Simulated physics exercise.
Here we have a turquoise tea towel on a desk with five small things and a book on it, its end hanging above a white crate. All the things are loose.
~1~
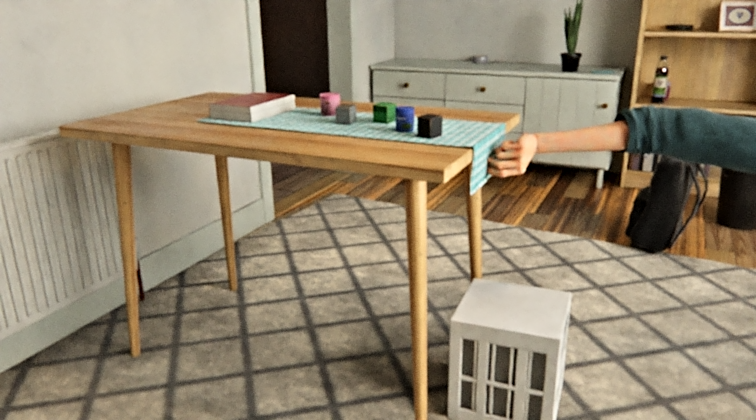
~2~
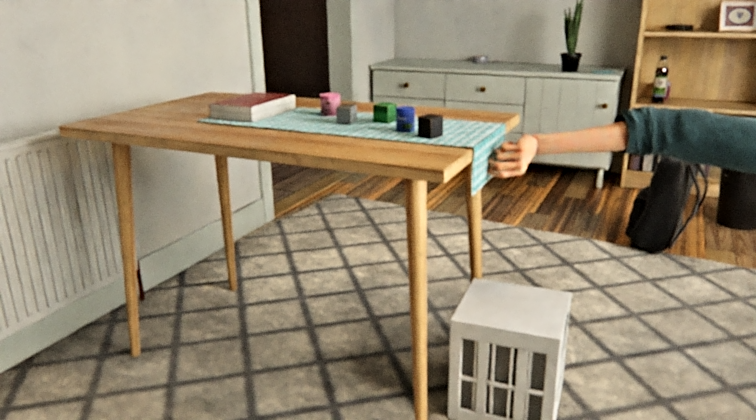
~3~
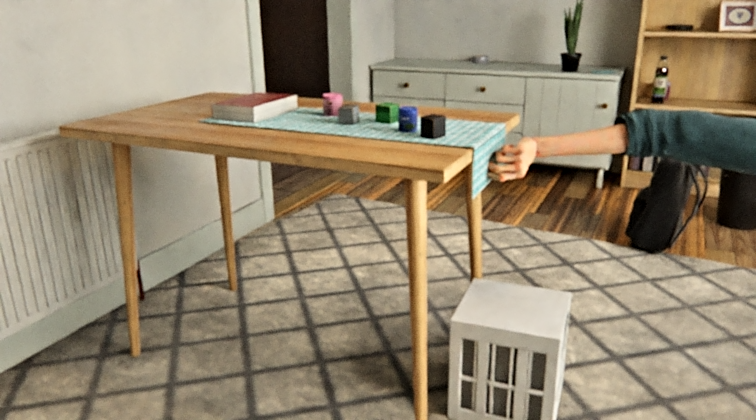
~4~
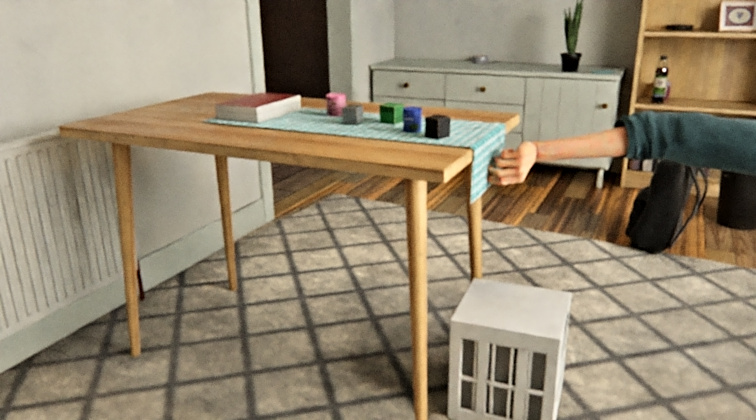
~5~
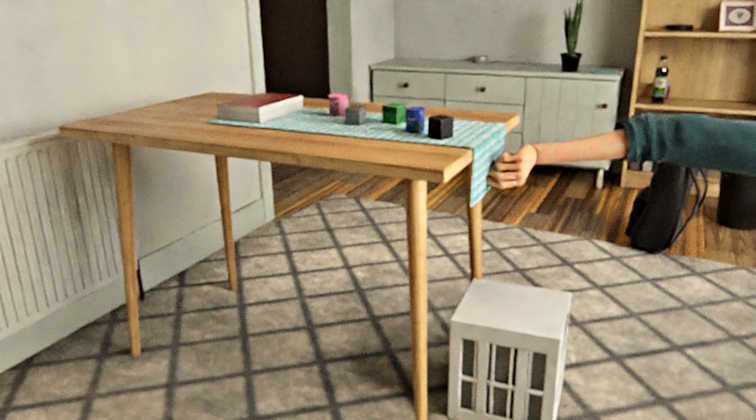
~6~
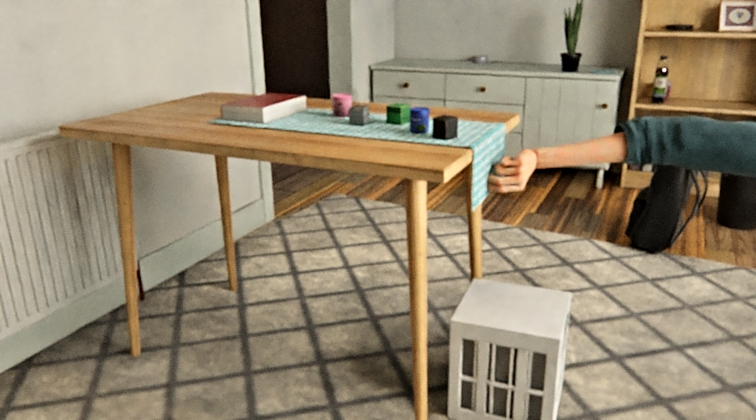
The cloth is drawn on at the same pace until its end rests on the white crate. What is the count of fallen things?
The answer is three.
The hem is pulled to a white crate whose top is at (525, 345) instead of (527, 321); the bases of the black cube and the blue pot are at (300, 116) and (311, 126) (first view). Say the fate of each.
The black cube holds on, the blue pot survives.
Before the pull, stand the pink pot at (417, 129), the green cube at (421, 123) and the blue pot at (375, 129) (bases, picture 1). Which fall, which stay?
The pink pot comes down; the green cube drops off; the blue pot drops off.
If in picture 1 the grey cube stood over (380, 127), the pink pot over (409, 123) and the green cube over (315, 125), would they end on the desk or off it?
The grey cube goes over; the pink pot falls; the green cube does not fall.
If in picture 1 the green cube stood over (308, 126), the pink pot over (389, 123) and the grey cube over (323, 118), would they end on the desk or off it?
The green cube holds on; the pink pot comes down; the grey cube holds on.
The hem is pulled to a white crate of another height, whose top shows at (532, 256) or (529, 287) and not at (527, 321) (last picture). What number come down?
It would be 1 and 2.
Early on, hem near (488, 243); black cube gone.
Midway, hem on the crate; black cube, blue pot and green cube gone.
Finally, hem on the crate; black cube, blue pot and green cube gone. Over the edge go three.
